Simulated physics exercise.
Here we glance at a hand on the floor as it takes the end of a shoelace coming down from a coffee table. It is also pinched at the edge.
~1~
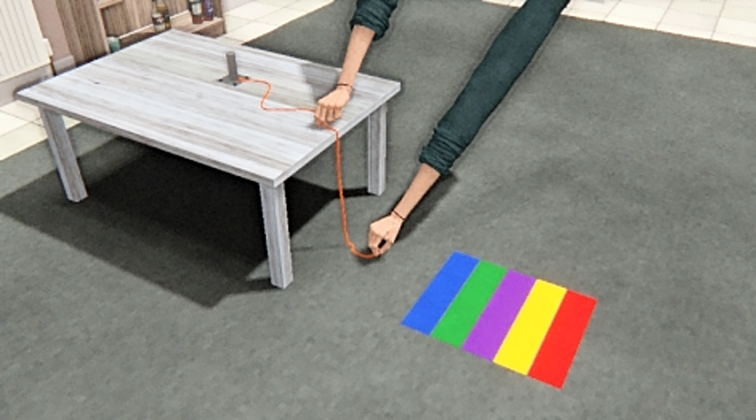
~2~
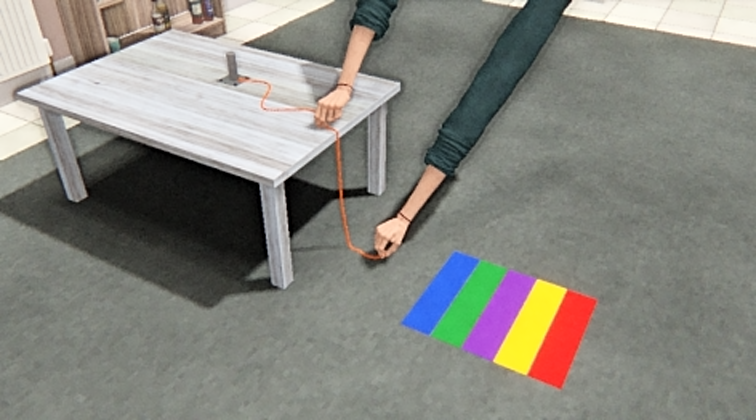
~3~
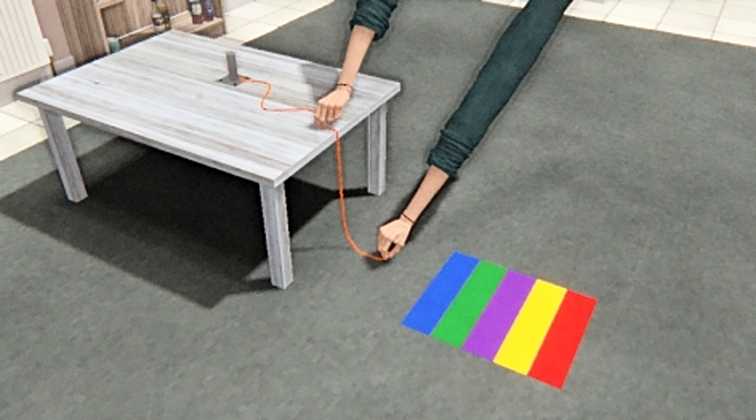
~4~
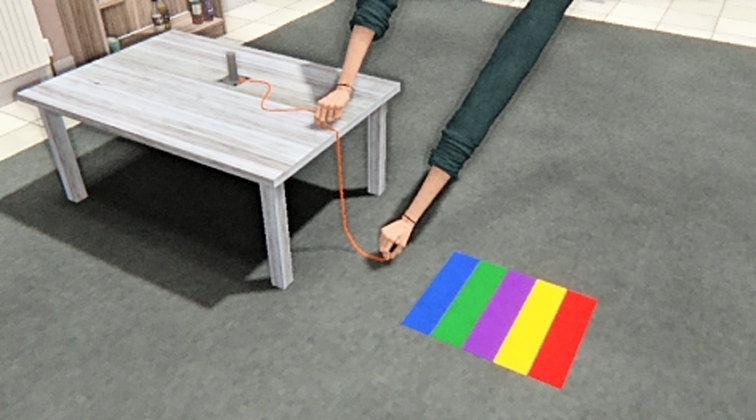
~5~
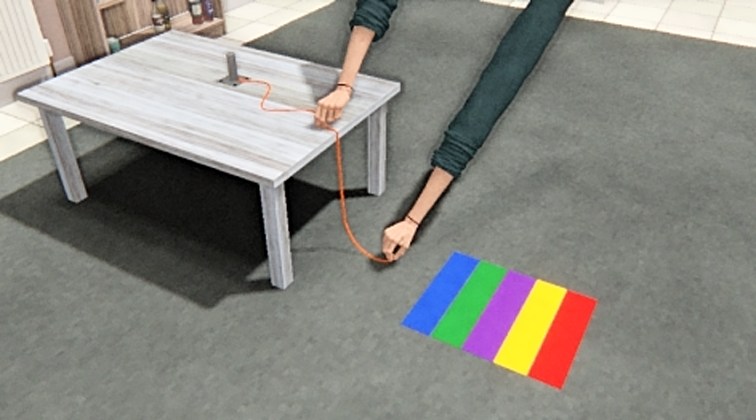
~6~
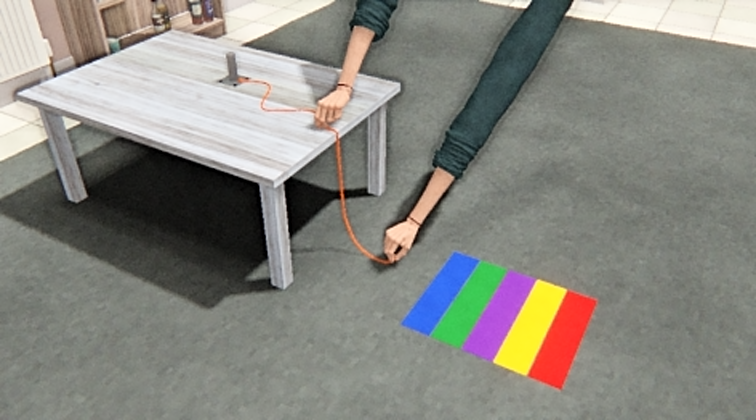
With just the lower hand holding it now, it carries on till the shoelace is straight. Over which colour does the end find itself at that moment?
I would say over purple.
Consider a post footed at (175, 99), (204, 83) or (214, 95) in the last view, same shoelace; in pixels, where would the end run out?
(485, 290), (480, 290) and (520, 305), roughly.
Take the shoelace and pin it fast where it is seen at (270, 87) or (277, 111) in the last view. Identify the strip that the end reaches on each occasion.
First try purple, second try green.
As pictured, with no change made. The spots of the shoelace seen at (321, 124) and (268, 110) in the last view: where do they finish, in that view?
(358, 144), then (304, 109).
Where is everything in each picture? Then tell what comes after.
The first frame shows end (379, 253); blue (425, 315); green (455, 326); purple (485, 339); yellow (518, 352); red (551, 365).
The second frame shows end (385, 255); shoelace through (265, 83) (262, 105) (313, 111) (337, 140) (341, 190) (348, 239).
The third frame shows end (388, 256).
The fourth frame shows end (390, 257); shoelace through (265, 83) (262, 105) (313, 111) (337, 141) (341, 191) (351, 240).
The fifth frame shows end (393, 258).
The sixth frame shows end (395, 259); shoelace through (265, 83) (262, 105) (313, 111) (337, 141) (342, 192) (356, 242).
Soon after, end near (456, 282); over blue.
Then, end near (489, 294); over green.
At full stretch, end near (509, 301); over purple. Over purple.
